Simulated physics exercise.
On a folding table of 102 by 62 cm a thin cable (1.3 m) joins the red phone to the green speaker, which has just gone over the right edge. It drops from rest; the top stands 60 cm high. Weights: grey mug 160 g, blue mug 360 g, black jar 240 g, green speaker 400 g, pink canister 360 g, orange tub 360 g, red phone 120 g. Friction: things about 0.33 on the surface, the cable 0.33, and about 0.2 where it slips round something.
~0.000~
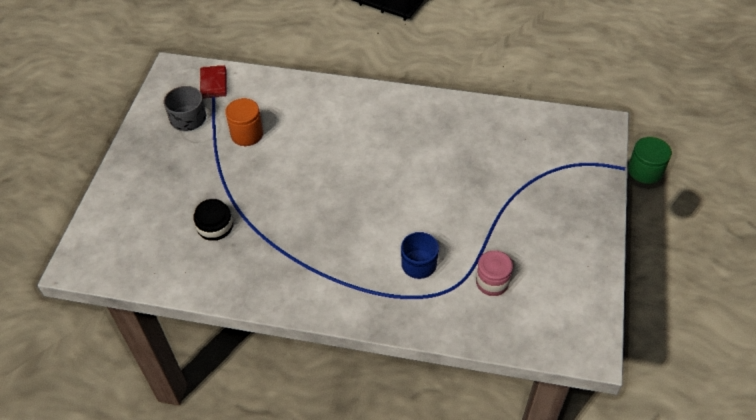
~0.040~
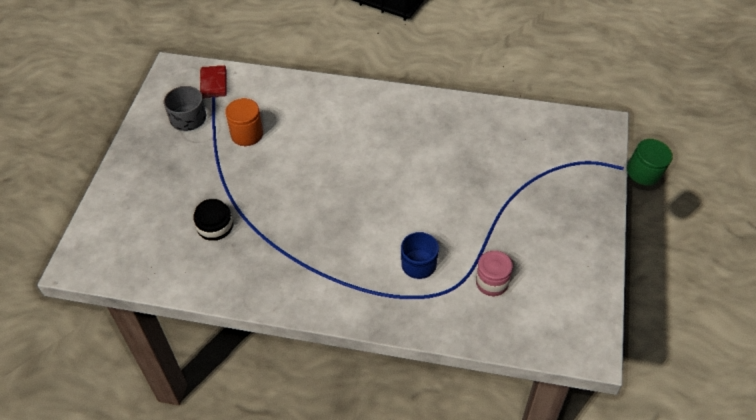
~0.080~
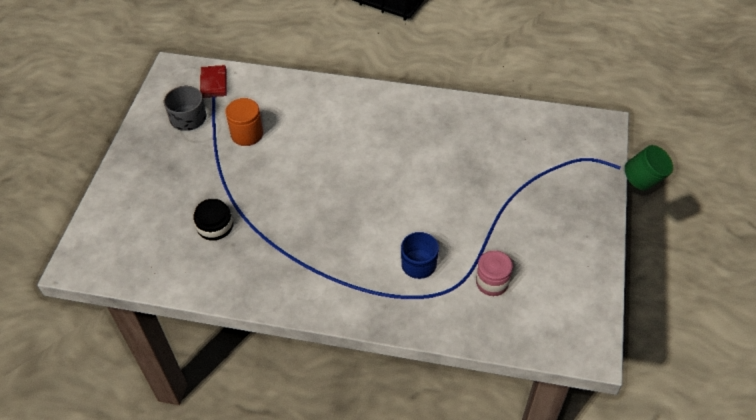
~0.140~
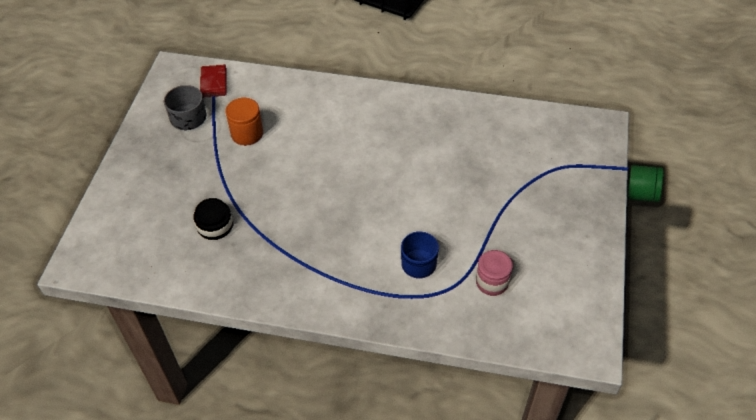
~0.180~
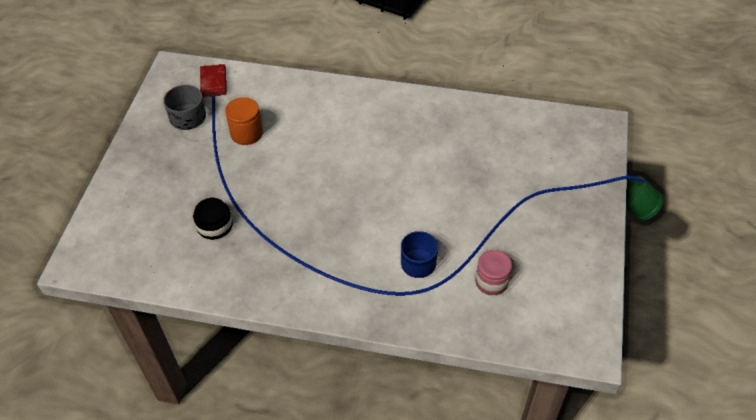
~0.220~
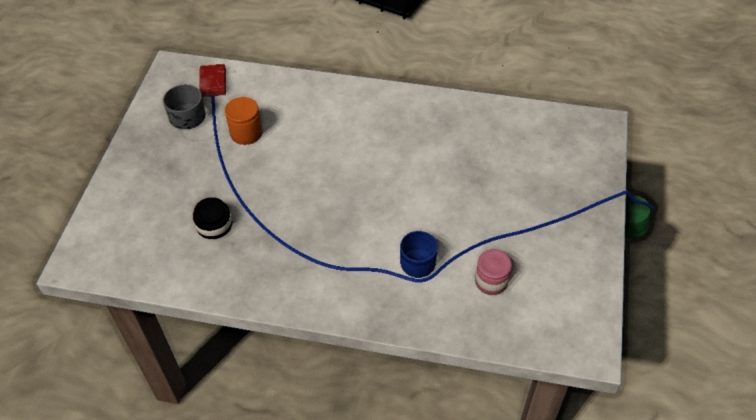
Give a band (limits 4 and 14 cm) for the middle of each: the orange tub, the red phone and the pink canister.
Result: Orange tub slides into the middle band, red phone travels a long way, pink canister stays in the low band.
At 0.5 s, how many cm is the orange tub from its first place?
About 3 cm.
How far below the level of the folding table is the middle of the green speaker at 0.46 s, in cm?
Some 50 cm.
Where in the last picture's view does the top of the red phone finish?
Near (256, 187).
After 0.5 s, the cable's tail end at (236, 141); red phone 14 cm off its start, orange tub 3 cm off its start, green speaker over the edge.
After 0.7 s, the cable's tail end at (266, 170); red phone 31 cm off its start, orange tub 7 cm off its start, green speaker over the edge.
After 1.0 s, the cable's tail end at (267, 174); red phone 32 cm off its start at (256, 187), orange tub 7 cm off its start at (273, 118), green speaker over the edge.
After 1.2 s, the cable's tail end at (267, 174); red phone 32 cm off its start, orange tub 7 cm off its start, green speaker over the edge.
After 2.4 s, the cable's tail end at (267, 174); red phone 32 cm off its start at (256, 187), orange tub 7 cm off its start at (273, 118), pink canister 0 cm off its start at (495, 263), green speaker over the edge.
